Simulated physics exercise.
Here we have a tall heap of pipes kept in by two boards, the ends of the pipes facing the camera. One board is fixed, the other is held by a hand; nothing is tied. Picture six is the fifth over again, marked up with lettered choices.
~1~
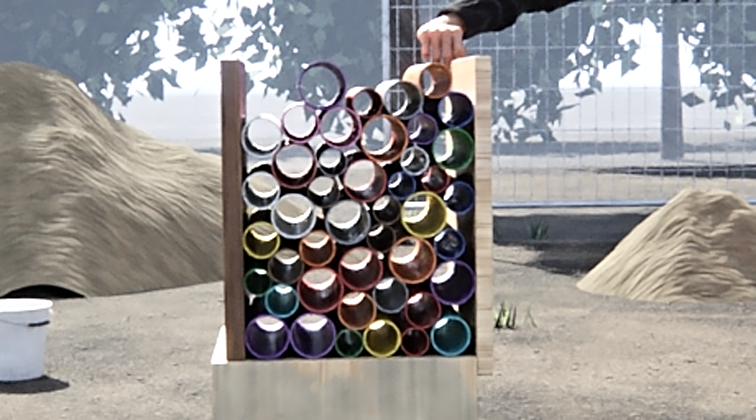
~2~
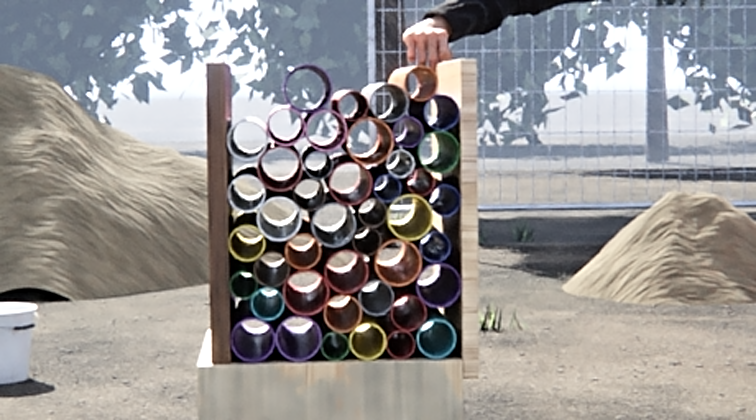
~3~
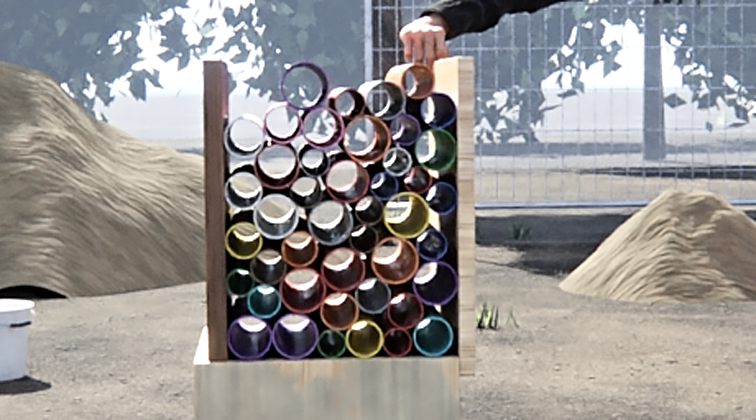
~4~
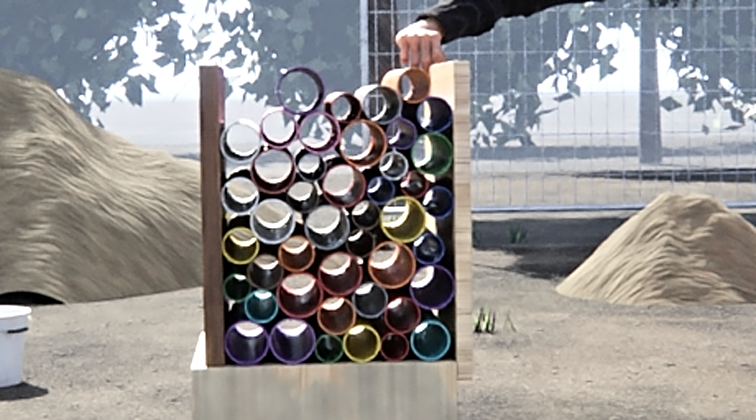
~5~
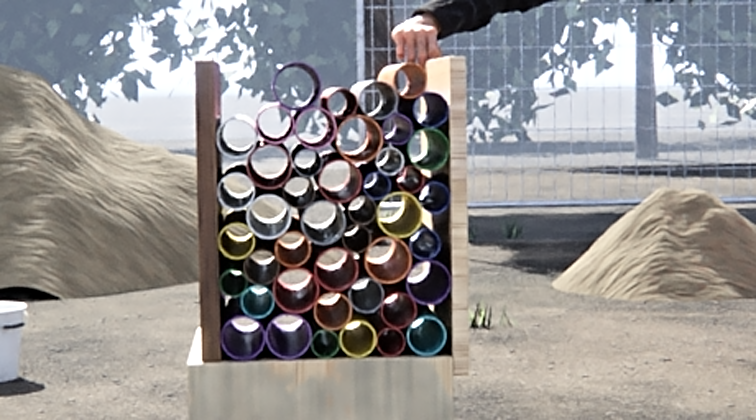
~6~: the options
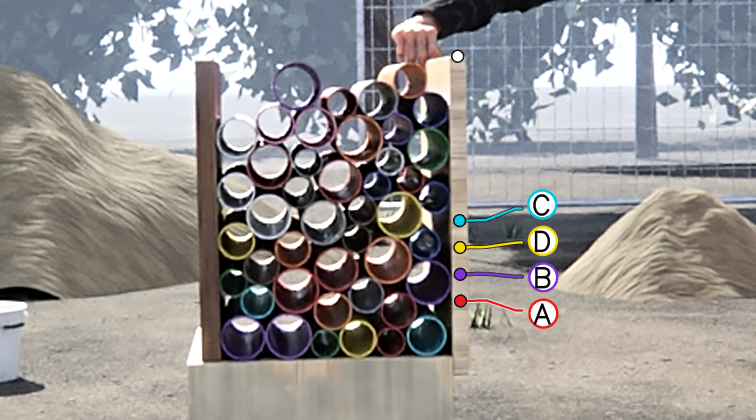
The view shifts slightly right while a hand stays still above pipes stacked between two boards.
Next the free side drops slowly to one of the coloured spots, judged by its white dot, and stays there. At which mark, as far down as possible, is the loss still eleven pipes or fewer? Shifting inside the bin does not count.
Mark C is as low as it can go.
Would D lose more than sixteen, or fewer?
At D, fewer than sixteen.
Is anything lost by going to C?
At C: Yes.
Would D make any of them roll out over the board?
Yes, at D.
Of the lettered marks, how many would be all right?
The number is one.
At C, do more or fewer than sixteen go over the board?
At C, fewer than sixteen.
On the marked copy, A at (461, 301); B at (460, 275); C at (460, 221); D at (460, 248); the white dot at (458, 56).
With C. Early on, top of the board (450, 145).
Further on, top of the board (450, 220).
At the end, top of the board (450, 220), eleven out over the board.
As for the rest, A more than eleven out over the board; B more than eleven out over the board; D more than eleven out over the board.
